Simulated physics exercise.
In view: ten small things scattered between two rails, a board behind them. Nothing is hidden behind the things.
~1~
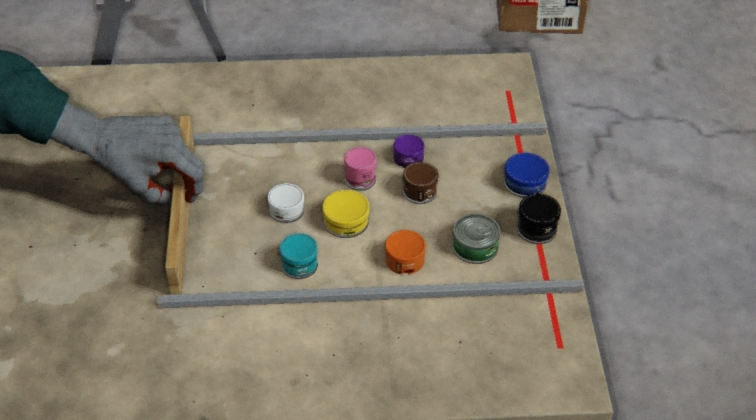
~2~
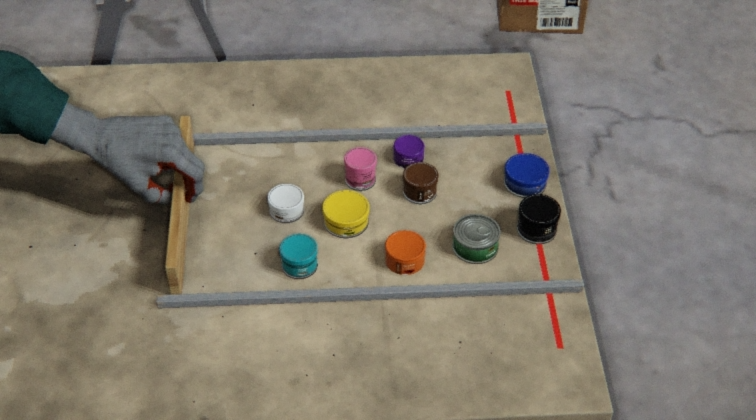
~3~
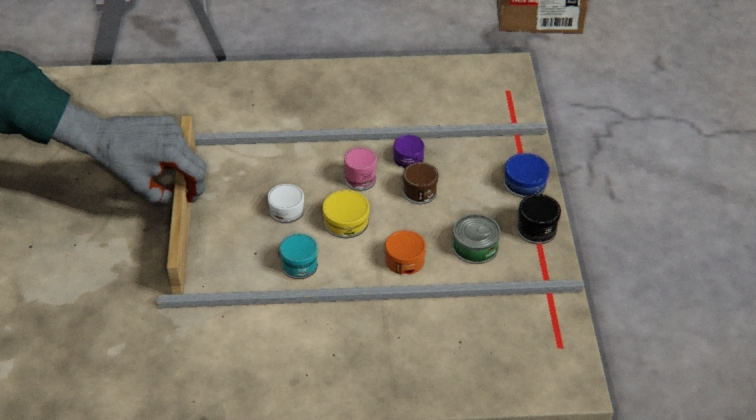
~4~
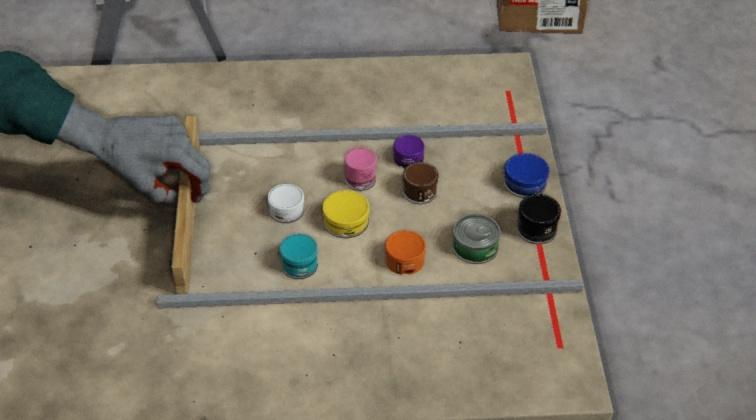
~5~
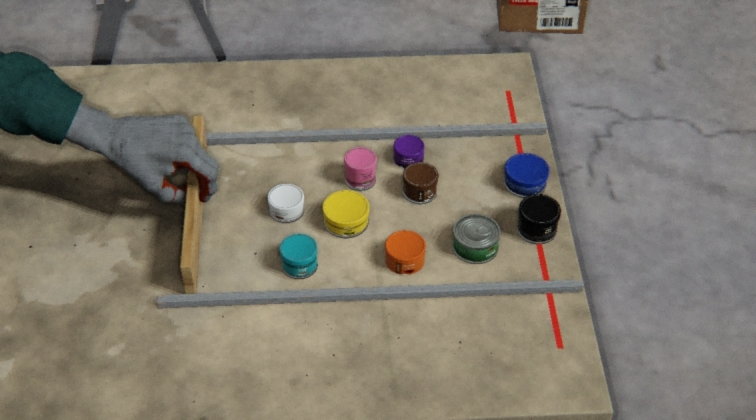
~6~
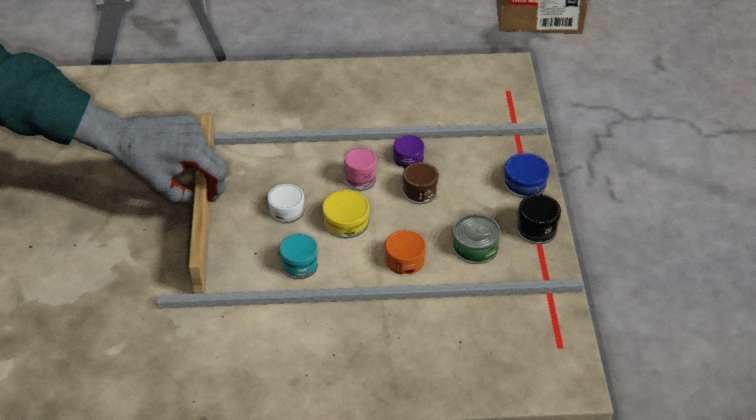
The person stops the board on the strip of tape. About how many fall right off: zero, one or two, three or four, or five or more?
The number that fall off is five or more.
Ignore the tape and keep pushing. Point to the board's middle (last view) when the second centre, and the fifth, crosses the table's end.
First at (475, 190), next at (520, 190).
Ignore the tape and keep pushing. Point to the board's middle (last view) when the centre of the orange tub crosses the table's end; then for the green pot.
At (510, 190) for the orange tub; at (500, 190) for the green pot.
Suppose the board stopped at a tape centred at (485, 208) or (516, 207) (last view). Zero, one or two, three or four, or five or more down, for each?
Taking them in turn, one or two; 3 or 4.
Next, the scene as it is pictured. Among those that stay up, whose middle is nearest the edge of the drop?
The yellow tin ends nearest.
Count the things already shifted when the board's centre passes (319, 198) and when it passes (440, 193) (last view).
First 3, then 9.
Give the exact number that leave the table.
It comes to 5.
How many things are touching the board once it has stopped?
It touches 5.
Soon after, none off yet; black pot at rest near (538, 219); blue tin at rest near (526, 175); green pot at rest near (476, 239).
By the end, the number that fall off is five or more; fallen, orange tub, brown tin, green pot, blue tin and black pot.
